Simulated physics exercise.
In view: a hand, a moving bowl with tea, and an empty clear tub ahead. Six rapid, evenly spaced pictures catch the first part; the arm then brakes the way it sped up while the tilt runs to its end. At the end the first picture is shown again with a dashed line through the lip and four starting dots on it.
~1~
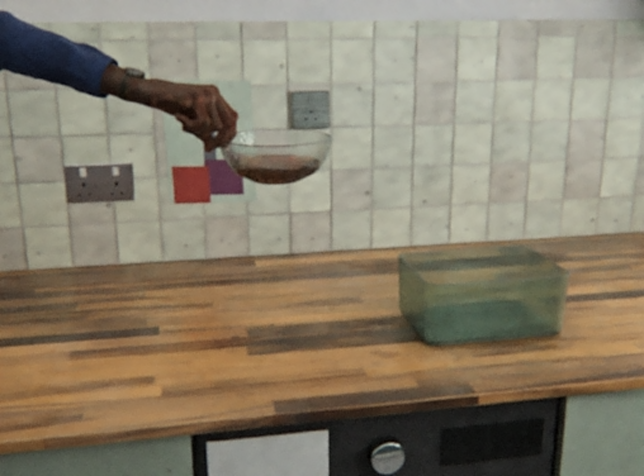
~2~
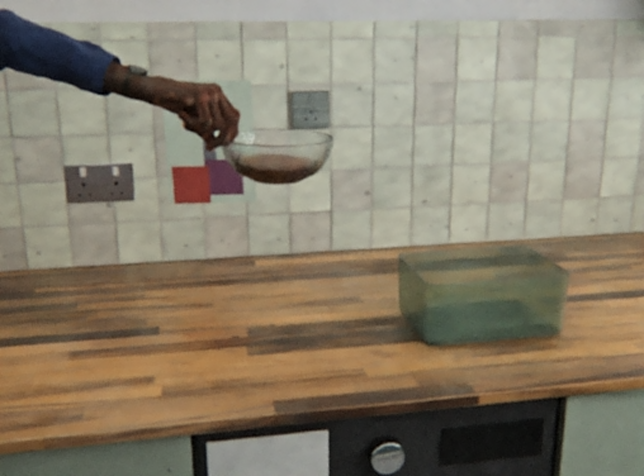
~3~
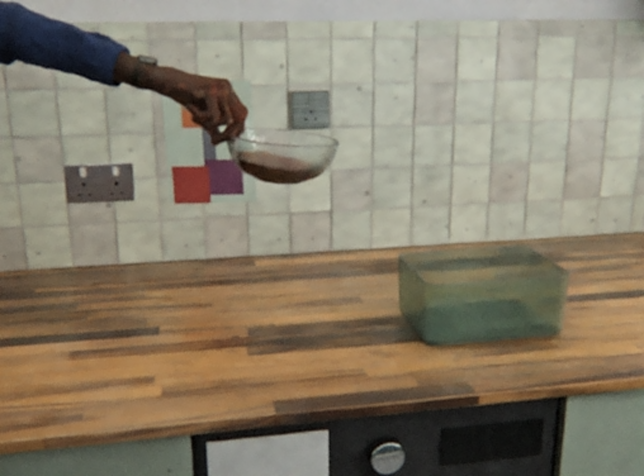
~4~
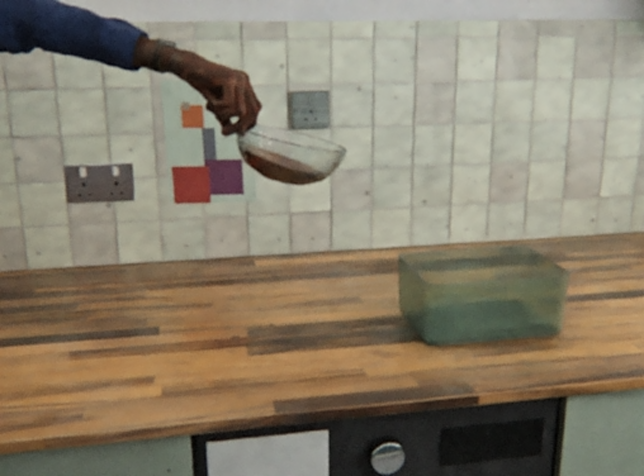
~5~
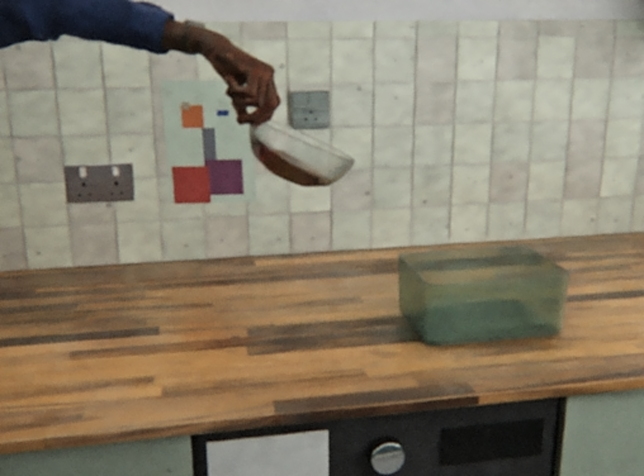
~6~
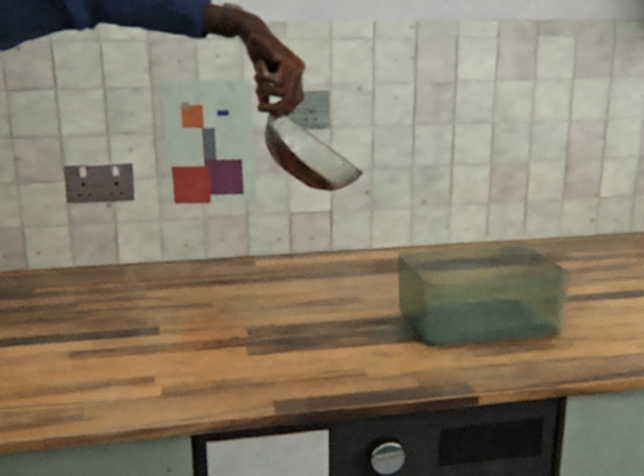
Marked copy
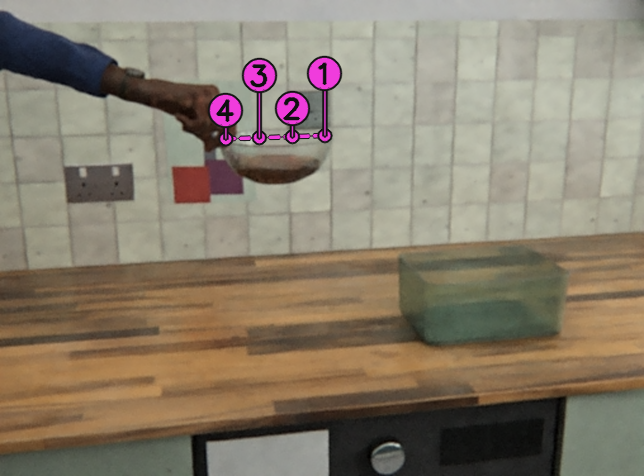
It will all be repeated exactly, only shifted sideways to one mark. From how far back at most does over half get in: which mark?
Use dot 2.
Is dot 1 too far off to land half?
No, not at all.
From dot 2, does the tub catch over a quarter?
Yes.
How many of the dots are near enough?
Two of them.
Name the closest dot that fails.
3 it is.
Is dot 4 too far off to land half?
Yes.
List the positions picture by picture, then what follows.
The first picture shows upright, lip at (329, 135); tub from (423, 344) to (561, 332); nothing has left yet.
The second picture shows upright, lip at (330, 136); nothing has left yet.
The third picture shows tipped about 6°, lip at (336, 140); nothing has left yet.
The fourth picture shows tipped about 14°, lip at (344, 148); nothing has left yet.
The fifth picture shows tipped about 24°, lip at (352, 158); nothing has left yet.
The sixth picture shows tipped about 37°, lip at (360, 170); nothing has left yet.
On the marked copy, 1 at (324, 135); 2 at (292, 136); 3 at (259, 137); 4 at (225, 138).
If 1 is chosen, about 75 % lands in the tub, 8 % falls short and 17 % goes beside or beyond.
If 2 is chosen, about 80 % lands in the tub, 11 % falls short and 9 % goes beside or beyond.
If 3 is chosen, about 11 % lands in the tub, 83 % falls short and 6 % goes beside or beyond.
If 4 is chosen, about 0 % lands in the tub, 96 % falls short and 4 % goes beside or beyond.
